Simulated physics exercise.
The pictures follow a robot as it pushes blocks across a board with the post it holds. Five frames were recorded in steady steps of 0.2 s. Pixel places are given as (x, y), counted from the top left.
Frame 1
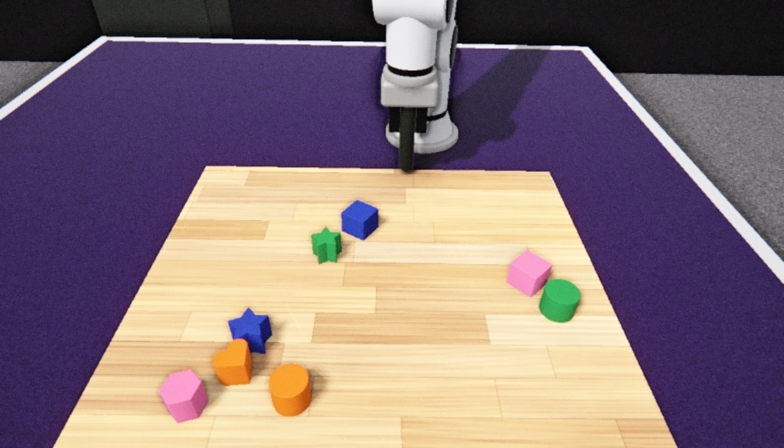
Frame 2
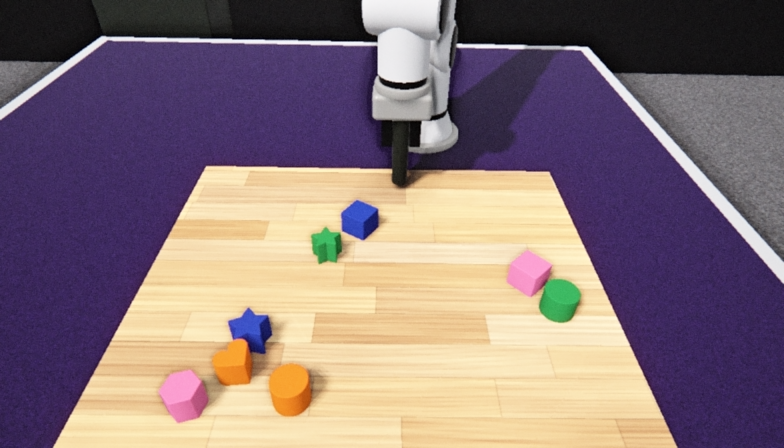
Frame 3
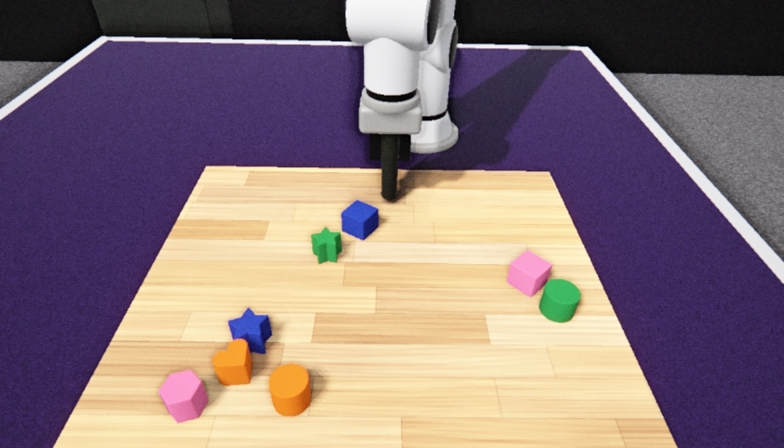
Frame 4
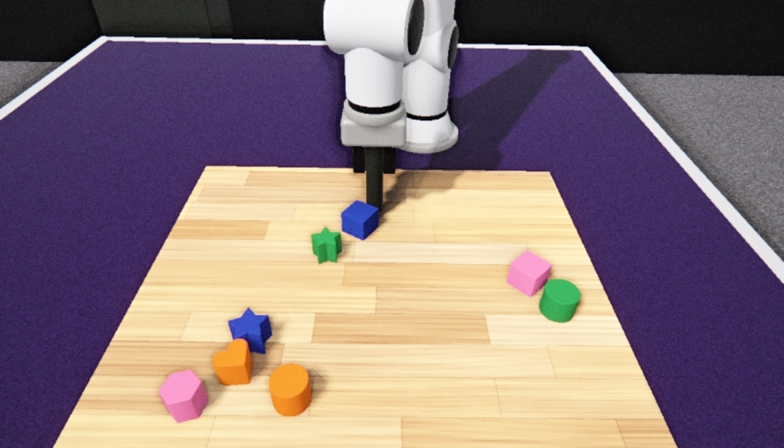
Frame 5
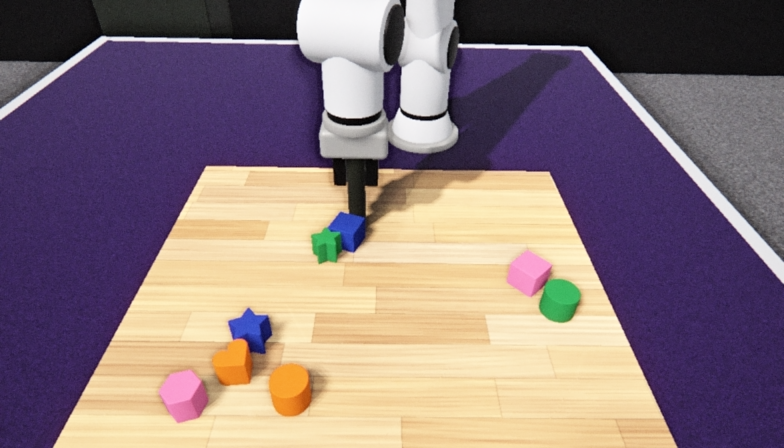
A robot arm lowers its black post and pushes the blue block against the green star.
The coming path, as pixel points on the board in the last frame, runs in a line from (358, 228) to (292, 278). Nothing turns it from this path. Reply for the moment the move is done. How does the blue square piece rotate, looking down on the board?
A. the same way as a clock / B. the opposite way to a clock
Letter B.
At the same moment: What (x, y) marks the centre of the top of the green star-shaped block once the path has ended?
It should be at about (274, 301).
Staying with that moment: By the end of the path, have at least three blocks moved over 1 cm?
That would be a no.
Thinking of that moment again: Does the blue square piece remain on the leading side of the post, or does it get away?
Pushed ahead.
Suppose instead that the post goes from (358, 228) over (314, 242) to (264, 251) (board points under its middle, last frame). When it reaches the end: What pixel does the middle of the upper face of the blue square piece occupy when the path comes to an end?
It sits at (324, 236).
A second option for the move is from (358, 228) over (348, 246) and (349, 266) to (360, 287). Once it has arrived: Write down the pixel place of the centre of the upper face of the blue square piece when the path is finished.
It is at (324, 255).
What follows on the original path. One third of the way, post at (336, 237); green star-shaped block at (306, 256); blue square piece at (326, 240).
Two thirds of the way, post at (315, 253); green star-shaped block at (288, 277), turned 20° anticlockwise; blue square piece at (305, 257), turned 20° anticlockwise.
At the end, post at (291, 272); green star-shaped block at (274, 301), turned 35° anticlockwise; blue square piece at (285, 278), turned 35° anticlockwise.
